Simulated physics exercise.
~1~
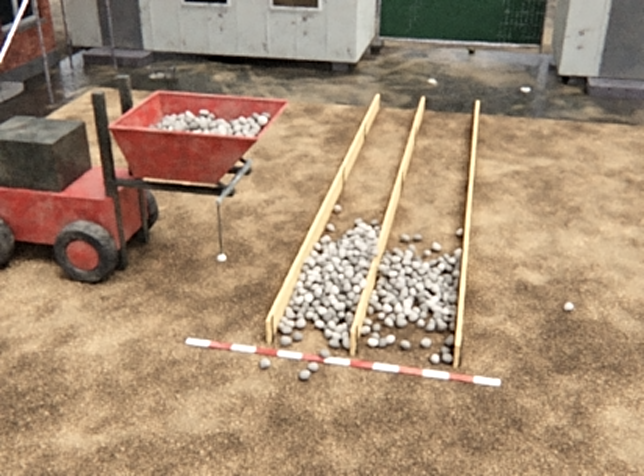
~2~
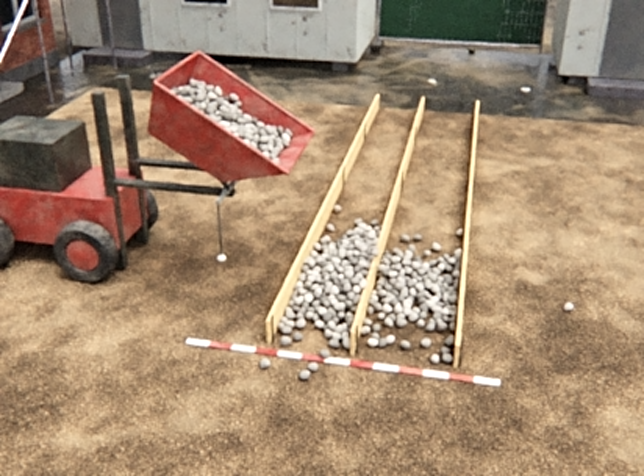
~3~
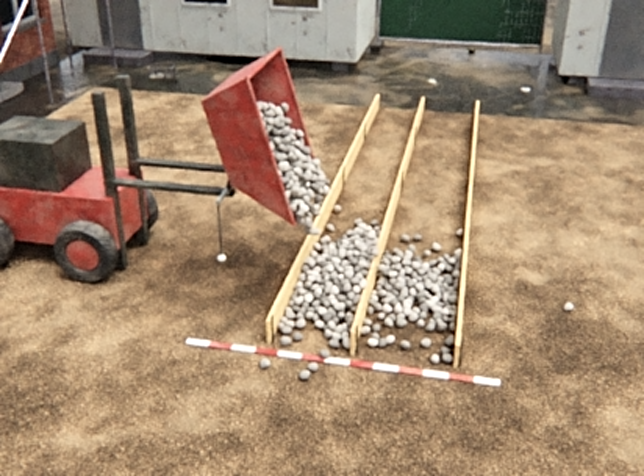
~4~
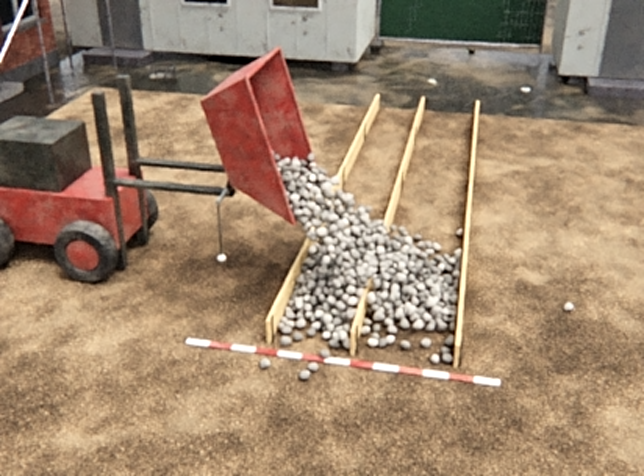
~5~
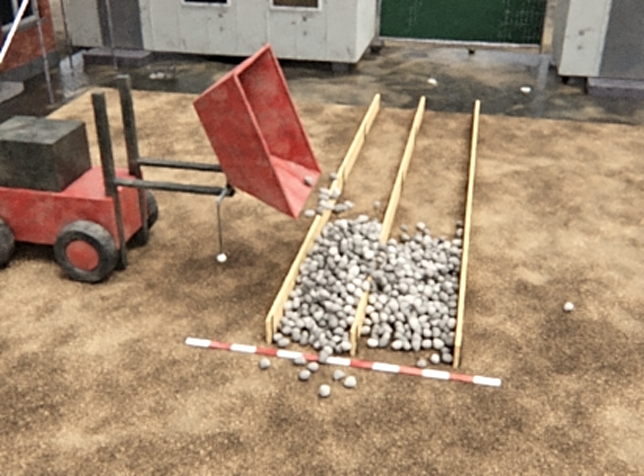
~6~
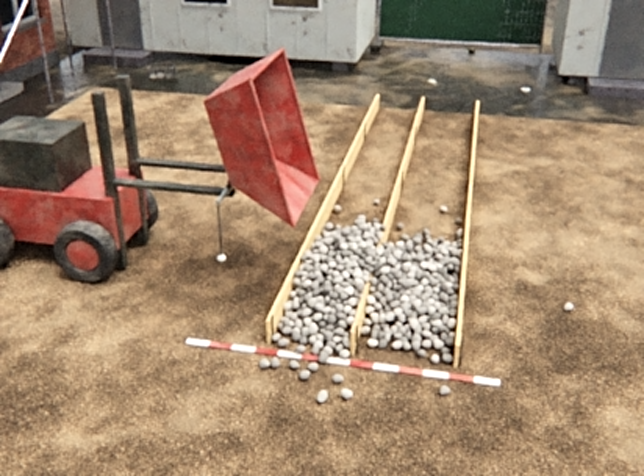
A red fork truck with black forks stands at the left of a sandy brown yard, seen from above, holding a red skip of grey stones beside three pale wooden boards that form two bays. More stones already lie in both bays, behind a red and white striped staff, with grey cabins and a green door beyond. The skip tips steadily to the right until its stones pour over the near board, some spilling into the far bay. It then jerks back and forward, shaking out the last few. It ends steeply tilted and empty, both bays fuller, with several stones scattered past the staff.
